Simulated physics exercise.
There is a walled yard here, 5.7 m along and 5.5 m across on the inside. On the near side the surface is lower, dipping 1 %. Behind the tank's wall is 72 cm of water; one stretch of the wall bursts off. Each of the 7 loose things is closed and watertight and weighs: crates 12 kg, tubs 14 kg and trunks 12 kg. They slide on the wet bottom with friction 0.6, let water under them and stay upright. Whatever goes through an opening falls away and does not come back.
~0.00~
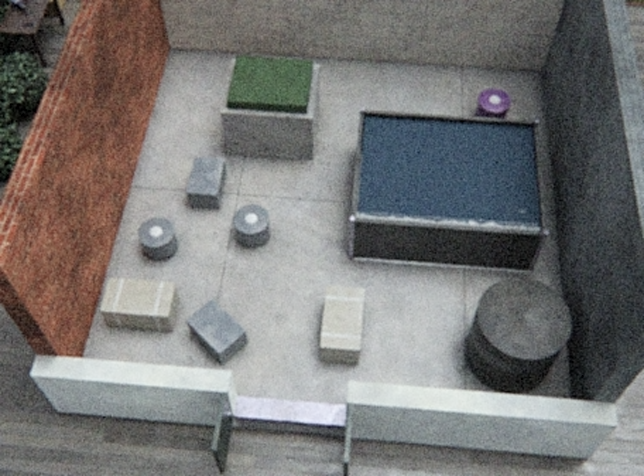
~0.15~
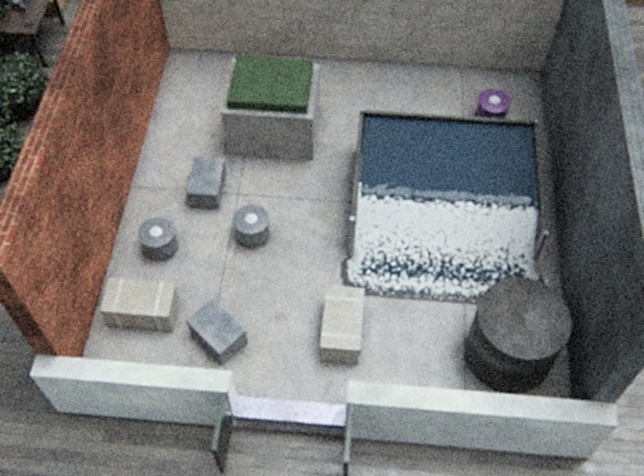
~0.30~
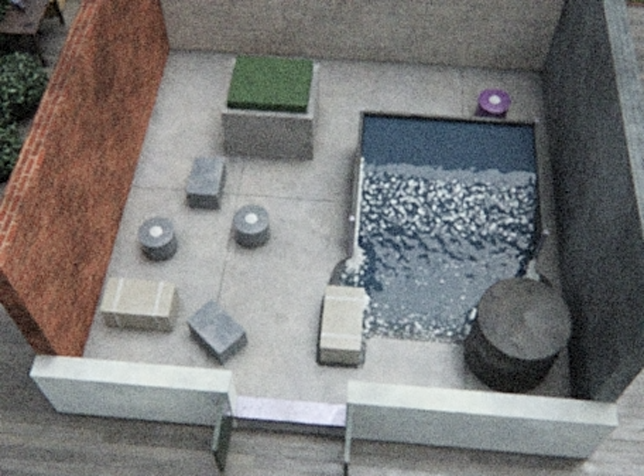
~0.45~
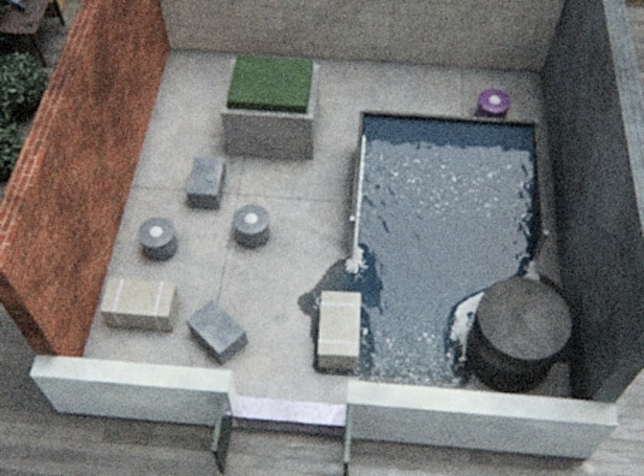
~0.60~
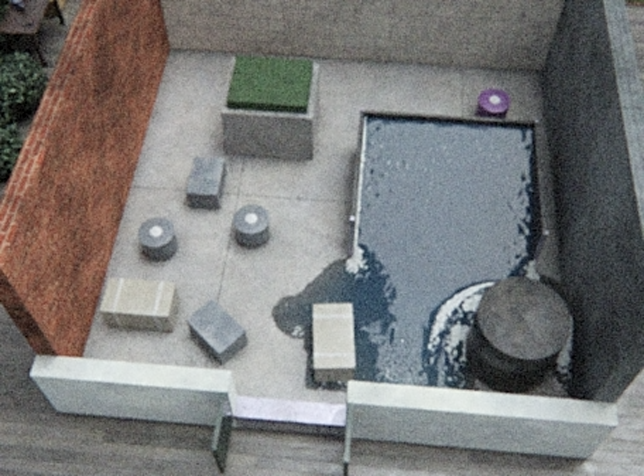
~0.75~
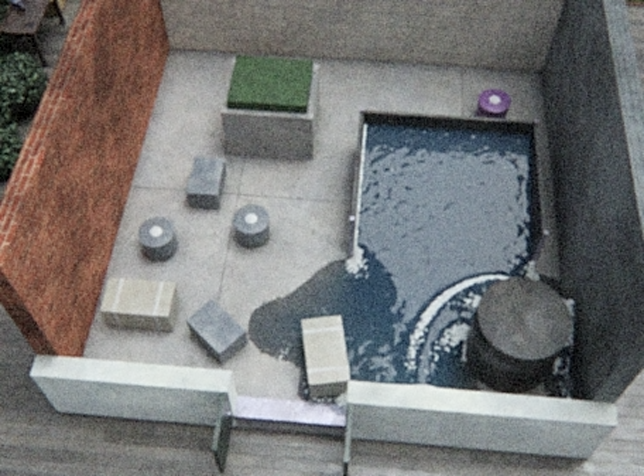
At first, a dark tank of water stands full at the right of a walled yard scattered with tubs and blocks. Then its near wall gives way and water bursts out in white froth, surging around the big dark cylinder. The dark pool spreads left, and one pale block shifts slightly toward the near wall.
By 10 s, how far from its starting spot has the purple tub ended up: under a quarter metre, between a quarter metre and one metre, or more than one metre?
Distance: Minimal.
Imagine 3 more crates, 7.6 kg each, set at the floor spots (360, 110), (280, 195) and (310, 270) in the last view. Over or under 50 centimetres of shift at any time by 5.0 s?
First within, then within, then beyond.
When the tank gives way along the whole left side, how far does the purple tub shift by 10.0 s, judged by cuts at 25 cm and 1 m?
Outcome for the purple tub: It edges some way.
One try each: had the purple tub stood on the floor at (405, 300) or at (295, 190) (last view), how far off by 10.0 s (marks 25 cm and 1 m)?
Try one, it is swept a long way; try two, it keeps its spot.
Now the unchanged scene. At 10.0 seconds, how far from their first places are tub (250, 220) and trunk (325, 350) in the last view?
The first has shifted 20 cm, while the second is washed out.
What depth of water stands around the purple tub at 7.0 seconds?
3 cm or so.
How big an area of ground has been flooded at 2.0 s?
Some 13 m2 of it.
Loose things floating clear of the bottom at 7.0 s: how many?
Then: 2.
After 2.0 s the purple tub is near (495, 100), 0.0 m from its start, aground; 1 of 7 are out; 0 afloat.
After 4.5 s the purple tub is near (495, 100), 0.0 m from its start, aground; 1 of 7 are out; 2 afloat.
After 7.0 s the purple tub is near (495, 100), 0.0 m from its start, aground; 1 of 7 are out; 2 afloat.
After 10.0 s the purple tub is near (495, 100), 0.0 m from its start, aground; 1 of 7 are out; 3 afloat.
